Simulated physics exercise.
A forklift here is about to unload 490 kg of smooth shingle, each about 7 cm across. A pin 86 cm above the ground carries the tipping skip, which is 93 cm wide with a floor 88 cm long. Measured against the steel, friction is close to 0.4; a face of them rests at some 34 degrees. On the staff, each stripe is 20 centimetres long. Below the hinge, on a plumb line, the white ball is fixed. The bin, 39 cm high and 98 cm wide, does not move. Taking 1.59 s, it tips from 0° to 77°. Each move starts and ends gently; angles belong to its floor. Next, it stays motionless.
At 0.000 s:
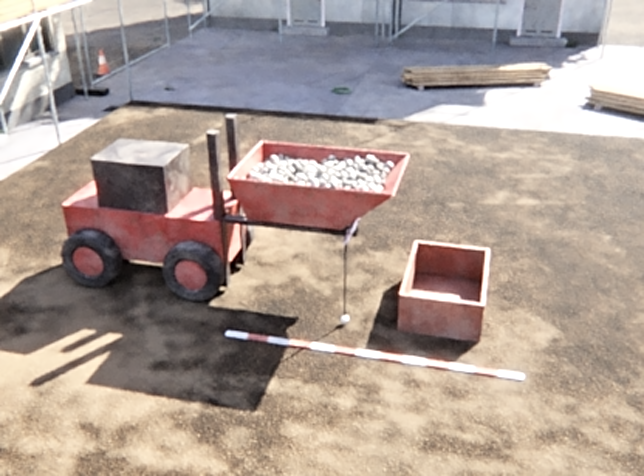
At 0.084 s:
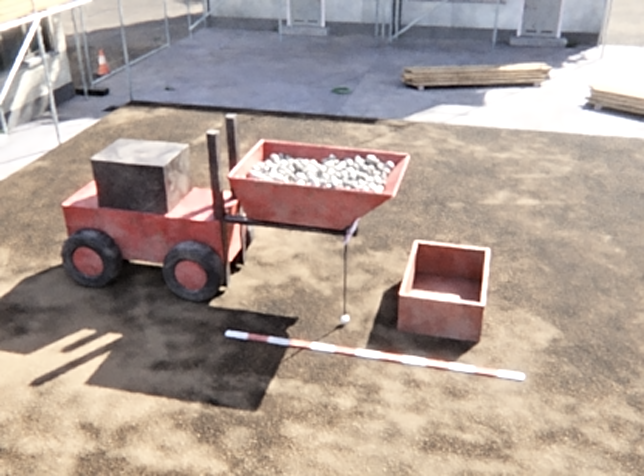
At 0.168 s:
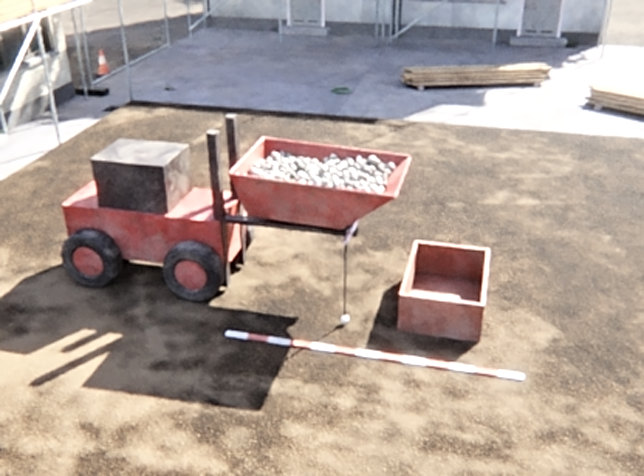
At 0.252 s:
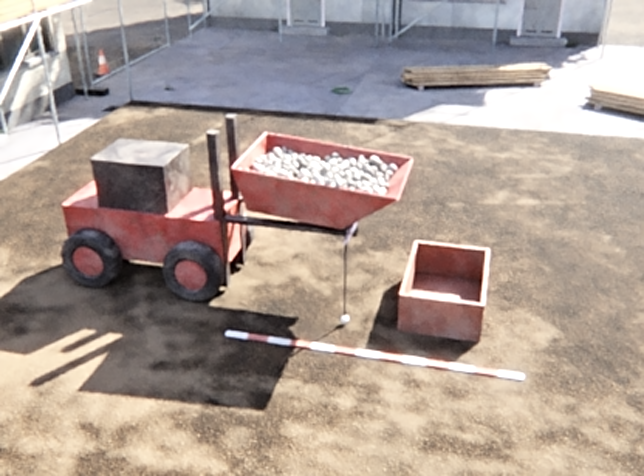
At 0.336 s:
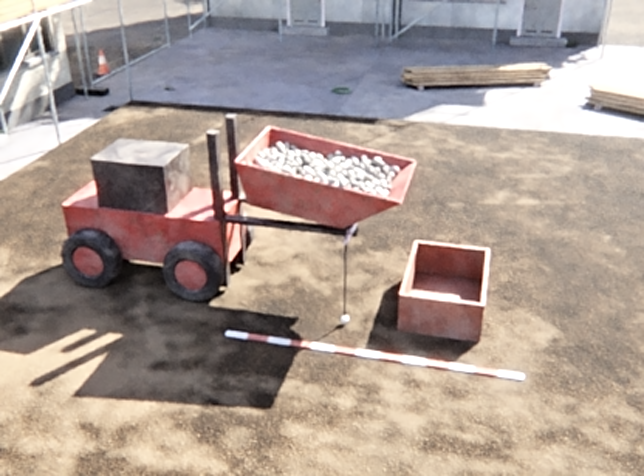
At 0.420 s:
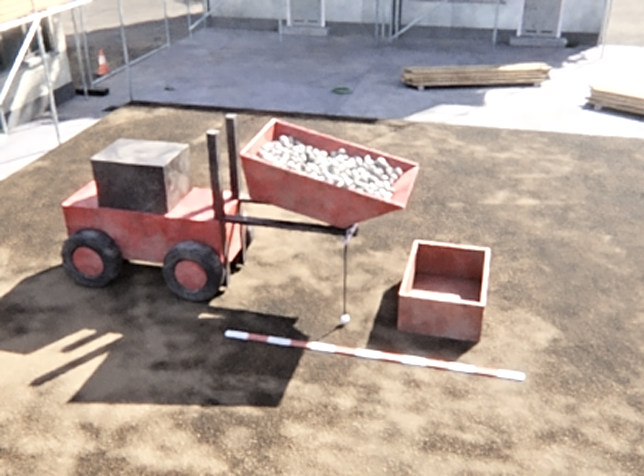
A red forklift standing still while its raised skip of pale stones tilts gradually down to the right, beside an open red bin.
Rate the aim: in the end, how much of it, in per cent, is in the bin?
Near 80 per cent.
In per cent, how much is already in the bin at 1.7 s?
I'd say near 65 per cent at that time.
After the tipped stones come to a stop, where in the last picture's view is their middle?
Roughly (454, 288), I'd say.
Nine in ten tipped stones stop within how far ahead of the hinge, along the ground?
I'd say near 150 cm ahead of it.
After 1.2 s the floor is at 65°; 98 % in the tipping skip, 2 % in the bin; the foremost stones are at (437, 254).
After 1.7 s the floor is at 77°; 26 % in the tipping skip, 66 % in the bin, 8 % beside or beyond the bin; the foremost stones are at (496, 336).
After 2.0 s the floor is at 77°; 3 % in the tipping skip, 80 % in the bin, 17 % beside or beyond the bin; the foremost stones are at (565, 320).
After 4.5 s the floor is at 77°; 0 % in the tipping skip, 81 % in the bin, 19 % beside or beyond the bin; the foremost stones are past the picture's edge.
